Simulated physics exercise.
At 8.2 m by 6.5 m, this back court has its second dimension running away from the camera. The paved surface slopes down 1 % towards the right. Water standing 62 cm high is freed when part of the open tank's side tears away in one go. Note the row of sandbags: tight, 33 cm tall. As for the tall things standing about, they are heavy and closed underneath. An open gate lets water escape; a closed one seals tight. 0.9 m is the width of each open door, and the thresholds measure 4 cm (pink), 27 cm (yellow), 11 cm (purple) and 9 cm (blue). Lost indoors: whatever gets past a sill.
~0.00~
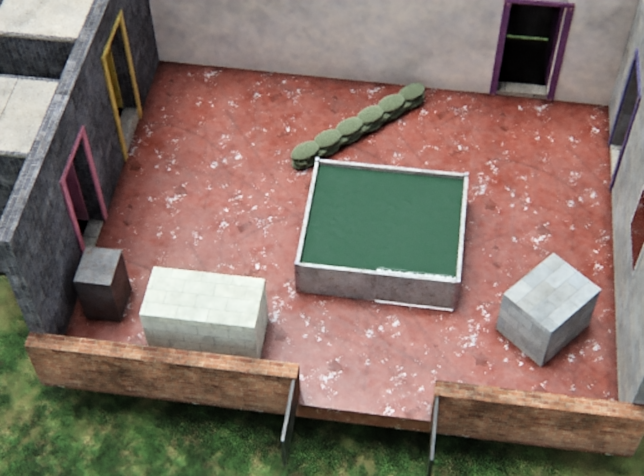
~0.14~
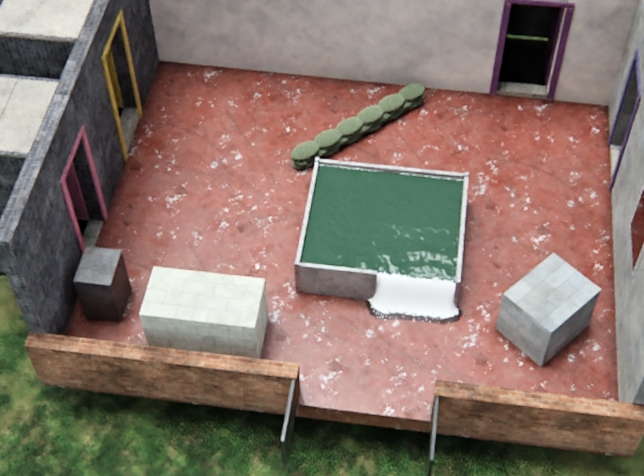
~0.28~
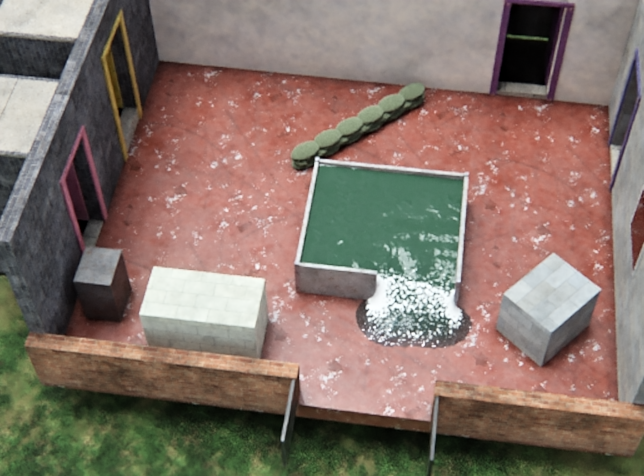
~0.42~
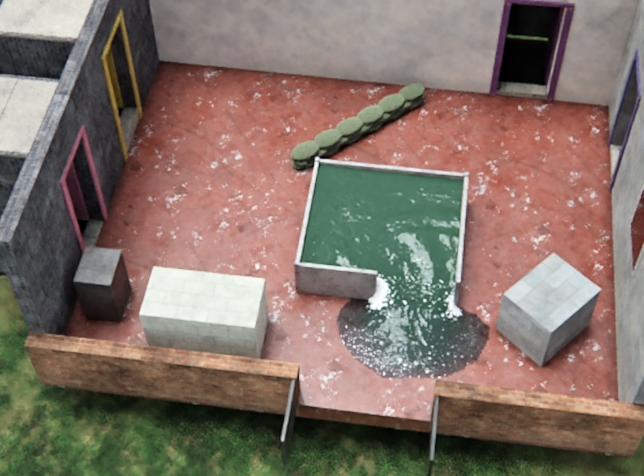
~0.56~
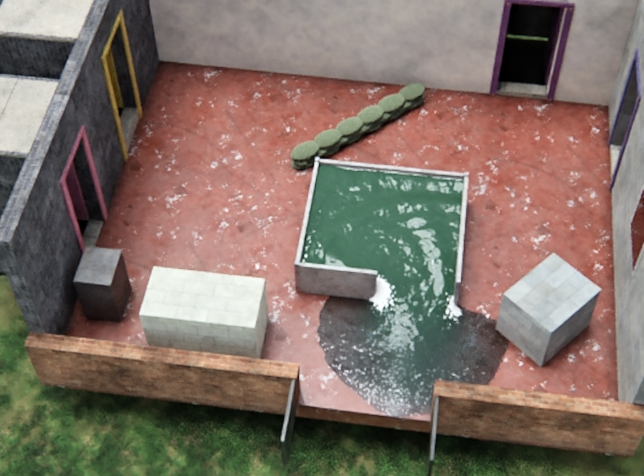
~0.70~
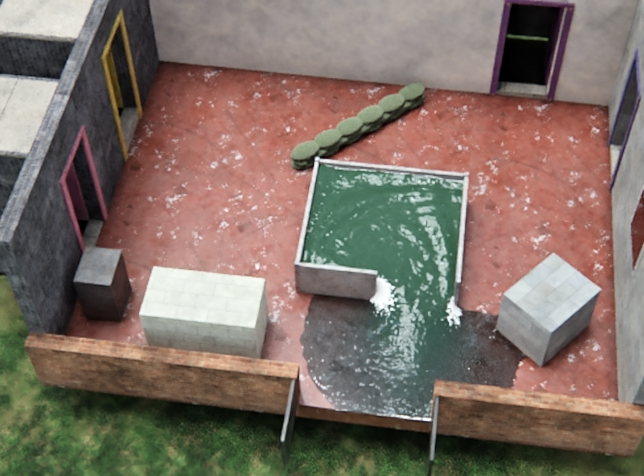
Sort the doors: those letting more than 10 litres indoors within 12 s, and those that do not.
The pink door is among those that do not; the yellow door is among those that do not; the purple door is among those that do not; the blue door is among those that do not.
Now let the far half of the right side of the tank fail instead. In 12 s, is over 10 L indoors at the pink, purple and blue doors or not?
Door pink stays within, door purple goes beyond, door blue goes beyond.
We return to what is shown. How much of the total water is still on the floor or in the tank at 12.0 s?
About 50 per cent.
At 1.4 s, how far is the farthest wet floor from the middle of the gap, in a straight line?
About 3.4 m out.
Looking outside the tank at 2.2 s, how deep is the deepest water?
I'd say near 44 centimetres.
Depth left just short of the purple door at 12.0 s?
Depth: Approx. 6.0 cm.
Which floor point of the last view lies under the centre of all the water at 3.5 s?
Roughly (430, 288) in the last picture.
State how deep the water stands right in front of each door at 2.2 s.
Depths: Pink door 0 cm, yellow door 0 cm, purple door 0 cm, blue door 0 cm.
After 1.4 s water covers 10 % of the floor and is deepest (38 cm) near (431, 312); pink door not reached, yellow door not reached, purple door not reached, blue door not reached.
After 2.2 s water covers 15 % of the floor and is deepest (44 cm) near (613, 429); pink door not reached, yellow door not reached, purple door not reached, blue door not reached.
After 3.5 s water covers 25 % of the floor and is deepest (28 cm) near (600, 427); pink door not reached, yellow door not reached, purple door not reached, blue door not reached.
After 7.0 s water covers 45 % of the floor and is deepest (18 cm) near (574, 339); pink door not reached, yellow door not reached, purple door 7 cm at the sill, 0 L in, blue door 3 cm at the sill, 0 L in.
After 12.0 s water covers 50 % of the floor and is deepest (10 cm) near (612, 396); pink door not reached, yellow door not reached, purple door 6 cm at the sill, 0 L in, blue door 8 cm at the sill, 0 L in.
